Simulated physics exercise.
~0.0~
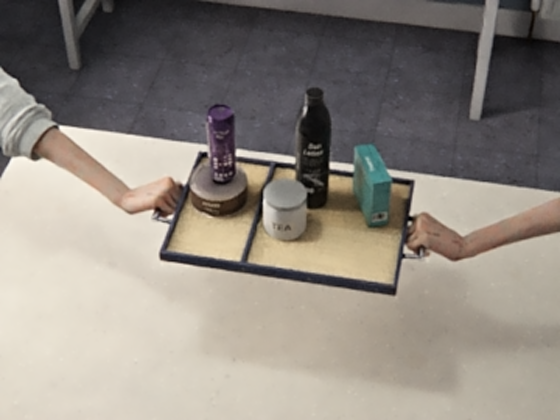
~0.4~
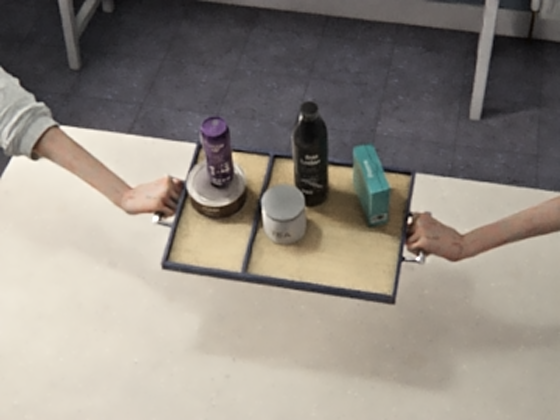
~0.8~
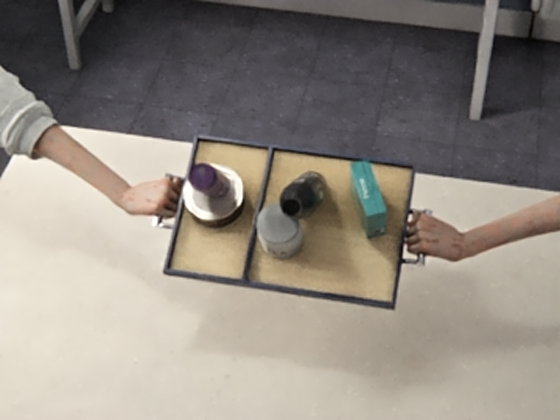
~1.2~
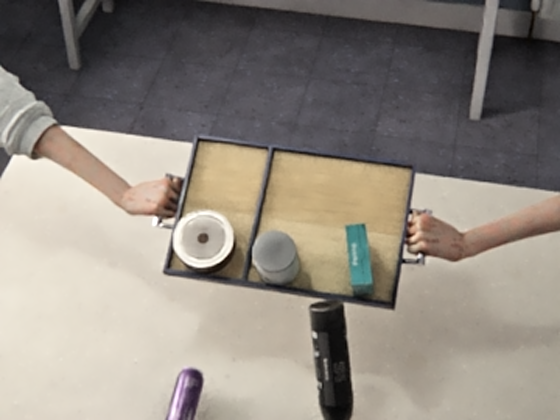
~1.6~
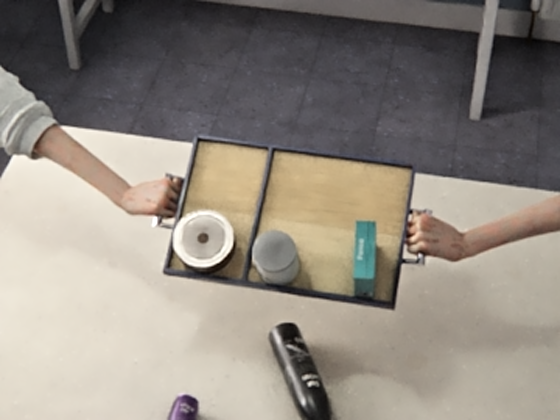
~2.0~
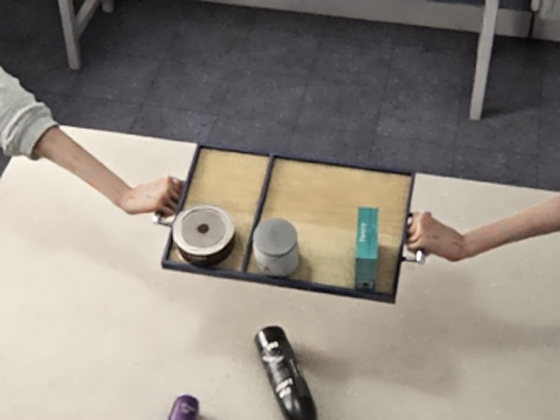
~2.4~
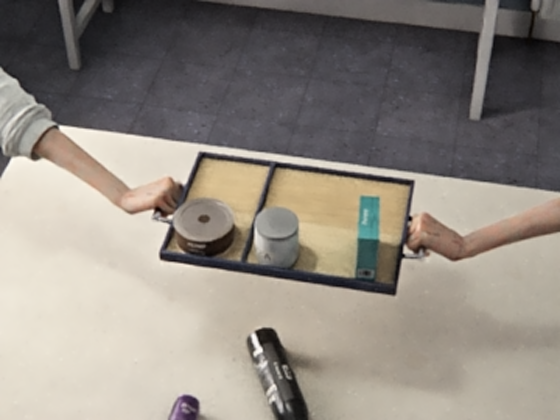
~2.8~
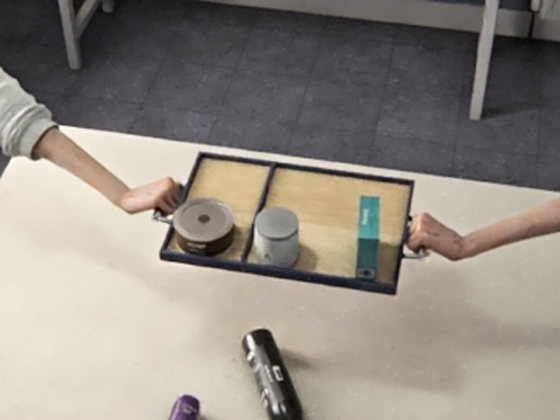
Two hands tipping a tray towards the near side and levelling it, purple can and black bottle toppling off, three items sliding.
